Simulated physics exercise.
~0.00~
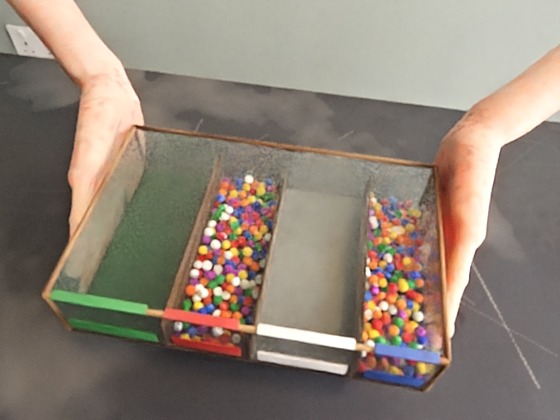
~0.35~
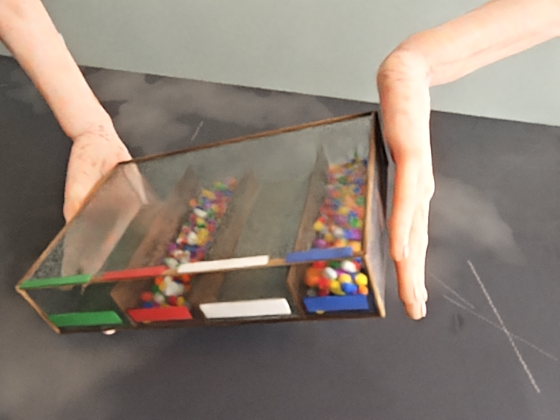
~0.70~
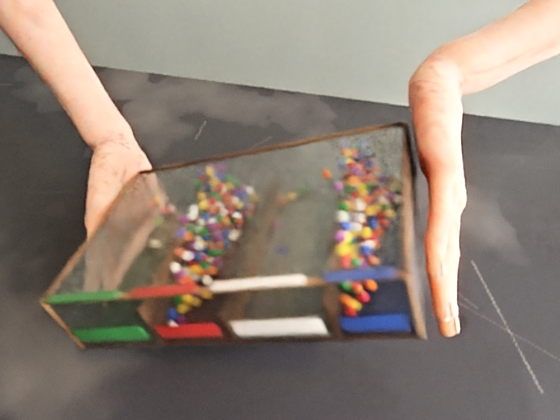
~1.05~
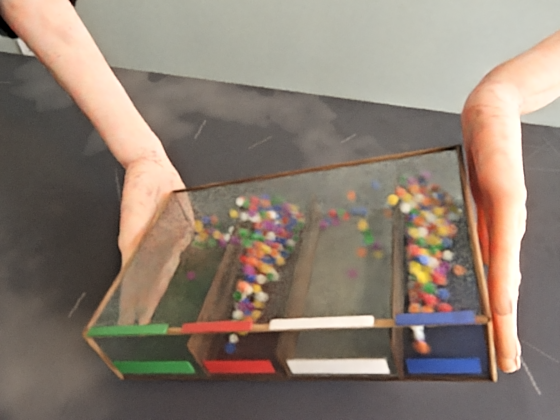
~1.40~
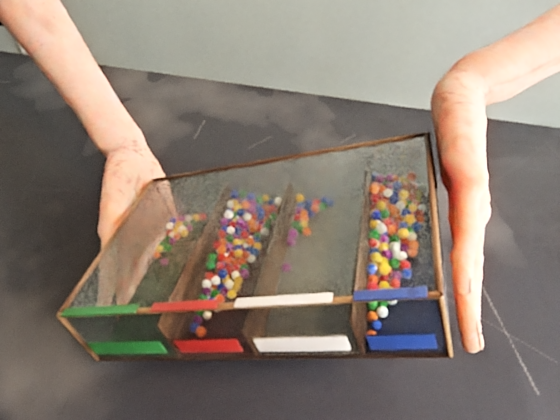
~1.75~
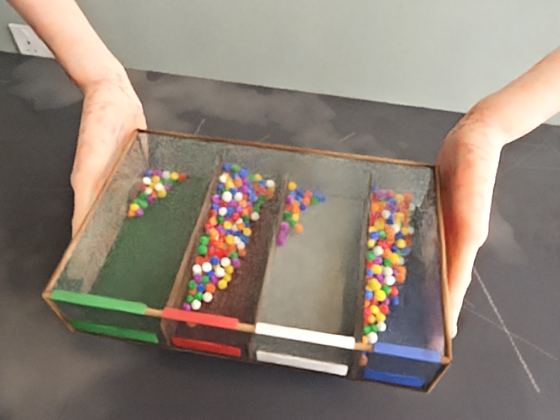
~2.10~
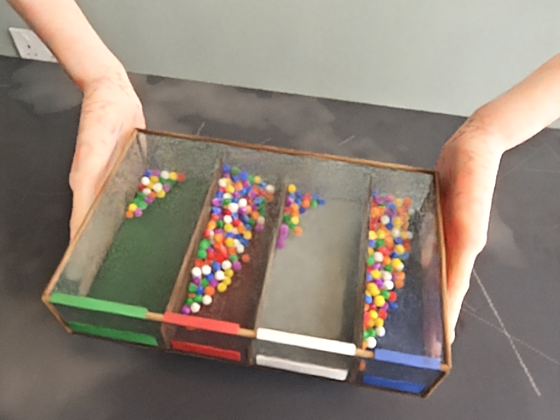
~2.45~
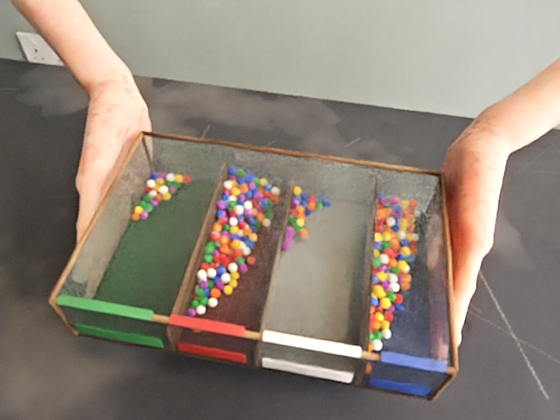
Two hands held a clear-lidded box of colorful beads, tilted it and shook it about, then brought it level again, leaving most beads in the red and blue sections and a few spilled into the green and white ones.
